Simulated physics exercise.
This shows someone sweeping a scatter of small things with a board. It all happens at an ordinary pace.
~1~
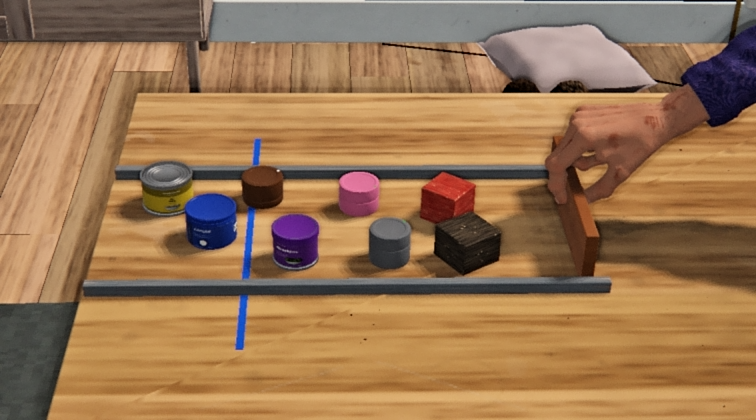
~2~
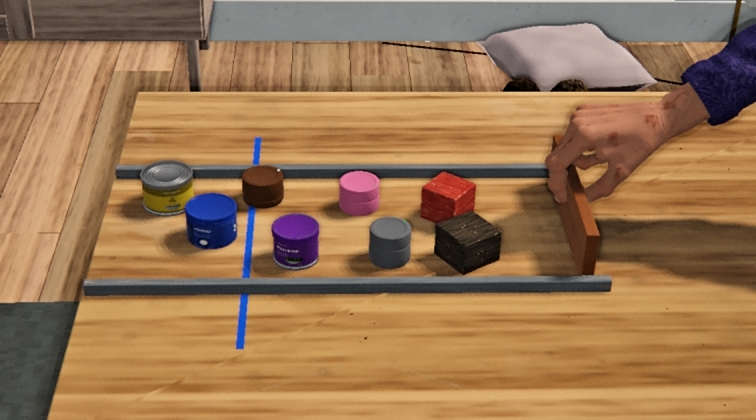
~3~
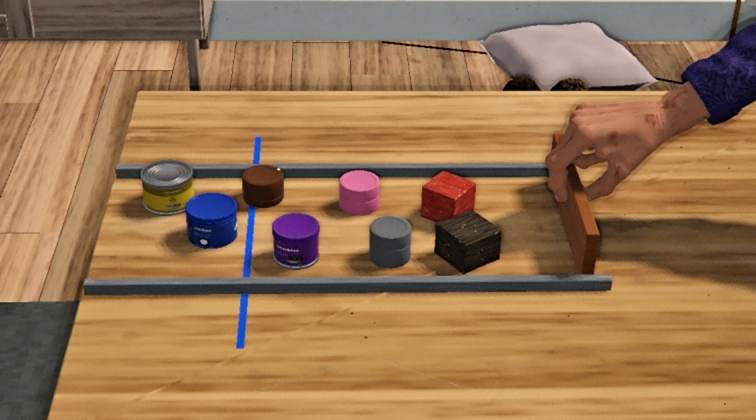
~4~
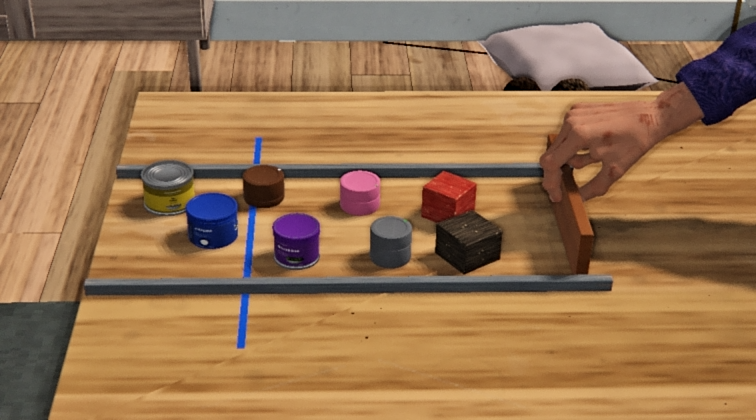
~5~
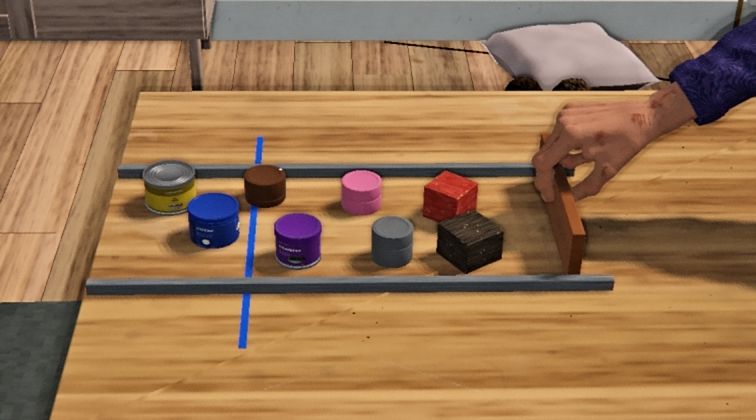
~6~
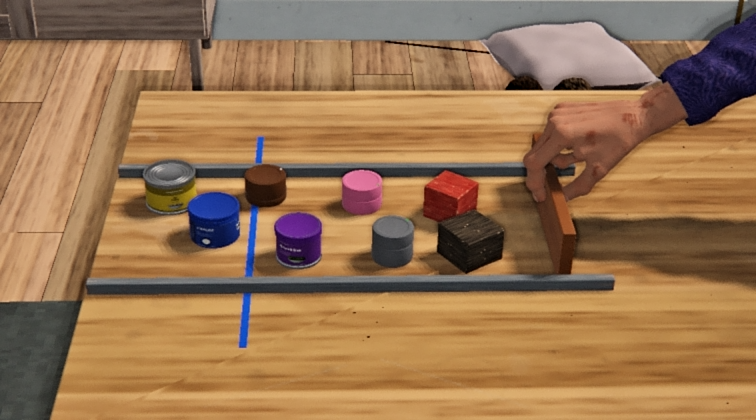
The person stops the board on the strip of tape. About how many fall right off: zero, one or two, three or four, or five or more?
The number that fall off is zero.
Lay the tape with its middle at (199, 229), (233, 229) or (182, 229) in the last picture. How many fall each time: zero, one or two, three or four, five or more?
In that order: Just one or two; not one; 1 or 2.
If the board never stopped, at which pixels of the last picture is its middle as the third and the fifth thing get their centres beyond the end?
About (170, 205), then (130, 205).
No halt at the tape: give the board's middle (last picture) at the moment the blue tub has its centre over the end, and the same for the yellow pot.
Near (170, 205) and (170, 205).
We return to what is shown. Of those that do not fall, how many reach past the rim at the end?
The number is 0.
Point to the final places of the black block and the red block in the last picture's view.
The black block at (228, 235), the red block at (233, 209).
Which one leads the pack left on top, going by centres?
Foremost is the purple pot.
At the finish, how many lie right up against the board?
In contact: 3.
A little later, none off yet; yellow pot at rest near (171, 187); blue tub at rest near (214, 220); brown lid at rest near (266, 185).
Next, none off yet; yellow pot at rest near (171, 187); blue tub at rest near (210, 218); brown lid shifted a little near (250, 185).
When it is over, the number that fall off is zero.
